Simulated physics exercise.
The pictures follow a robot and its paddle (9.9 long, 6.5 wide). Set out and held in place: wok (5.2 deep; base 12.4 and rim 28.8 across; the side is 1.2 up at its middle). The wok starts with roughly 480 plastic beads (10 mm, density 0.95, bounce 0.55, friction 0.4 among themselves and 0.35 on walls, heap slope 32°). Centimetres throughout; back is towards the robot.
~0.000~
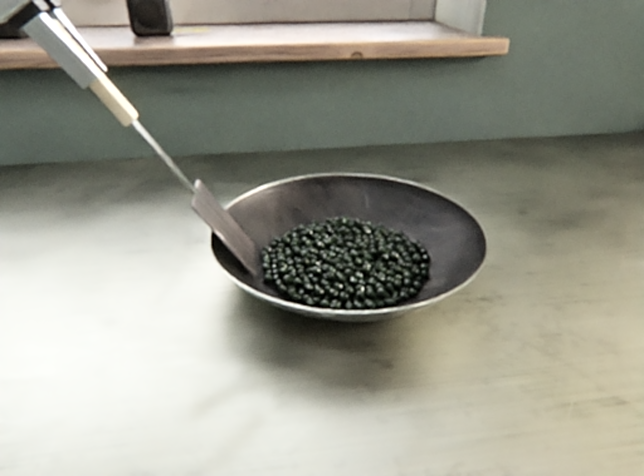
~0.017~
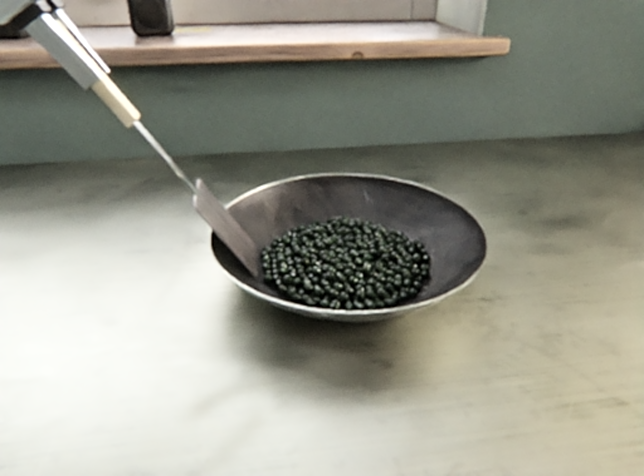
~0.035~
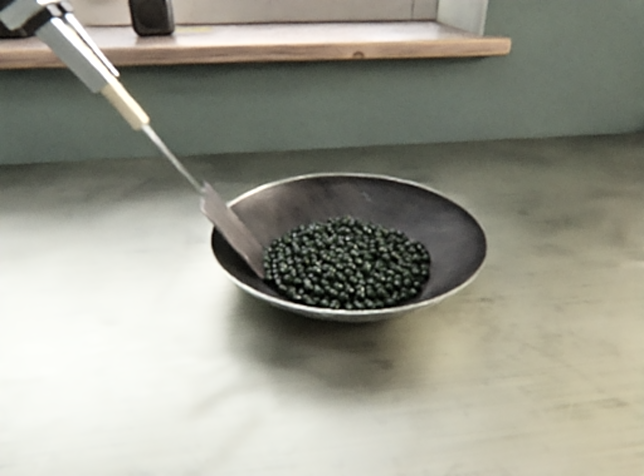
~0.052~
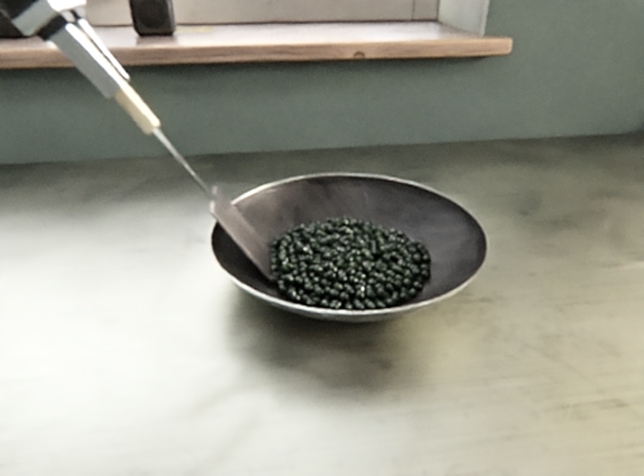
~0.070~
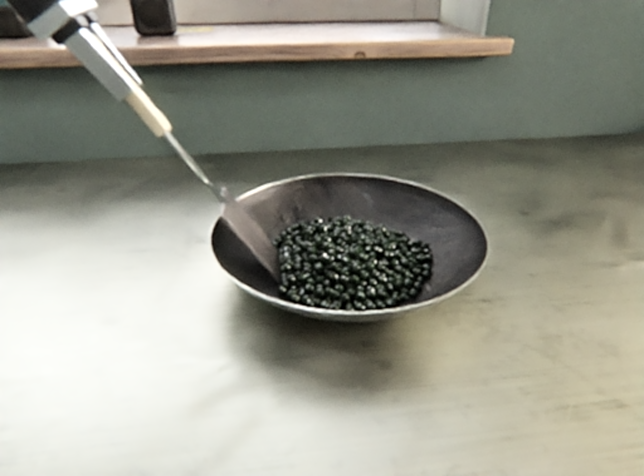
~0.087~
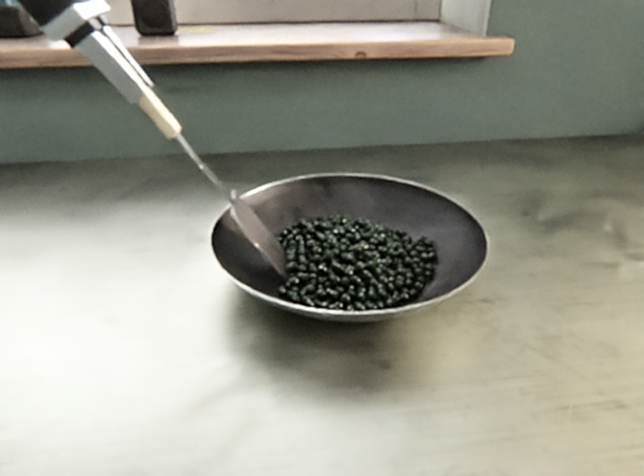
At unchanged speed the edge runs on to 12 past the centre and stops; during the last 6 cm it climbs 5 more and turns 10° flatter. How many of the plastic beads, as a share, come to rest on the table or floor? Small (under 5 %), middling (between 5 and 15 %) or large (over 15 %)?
Share on the table or floor: Middling (between 5 and 15 %).
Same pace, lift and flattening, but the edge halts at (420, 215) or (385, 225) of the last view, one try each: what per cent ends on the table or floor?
Some 0 and 0 per cent.
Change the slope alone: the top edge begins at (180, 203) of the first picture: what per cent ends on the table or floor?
About 10 per cent.
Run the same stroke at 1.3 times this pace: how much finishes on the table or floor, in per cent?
Some 10 per cent.
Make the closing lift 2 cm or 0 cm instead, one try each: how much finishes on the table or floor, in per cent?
About 15 and 20 per cent.
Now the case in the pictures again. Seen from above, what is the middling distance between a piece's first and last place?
Some 3 cm.
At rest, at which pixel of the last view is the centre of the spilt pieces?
At about (584, 245).
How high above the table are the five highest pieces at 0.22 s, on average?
Some 3 cm.
After 0.22 s, sloping 58°, highest piece 4 above the table; 485 in the wok.
After 0.36 s, sloping 56°, highest piece 6 above the table; 485 in the wok.
After 0.62 s, sloping 48°, highest piece 5 above the table; 444 in the wok, 40 on the table or floor, 1 on the blade or in flight.
After 1.67 s, sloping 48°, highest piece 4 above the table; 444 in the wok, 41 on the table or floor.
In the end, 444 in the wok, 41 on the table or floor. That is 8 % on the table or floor.
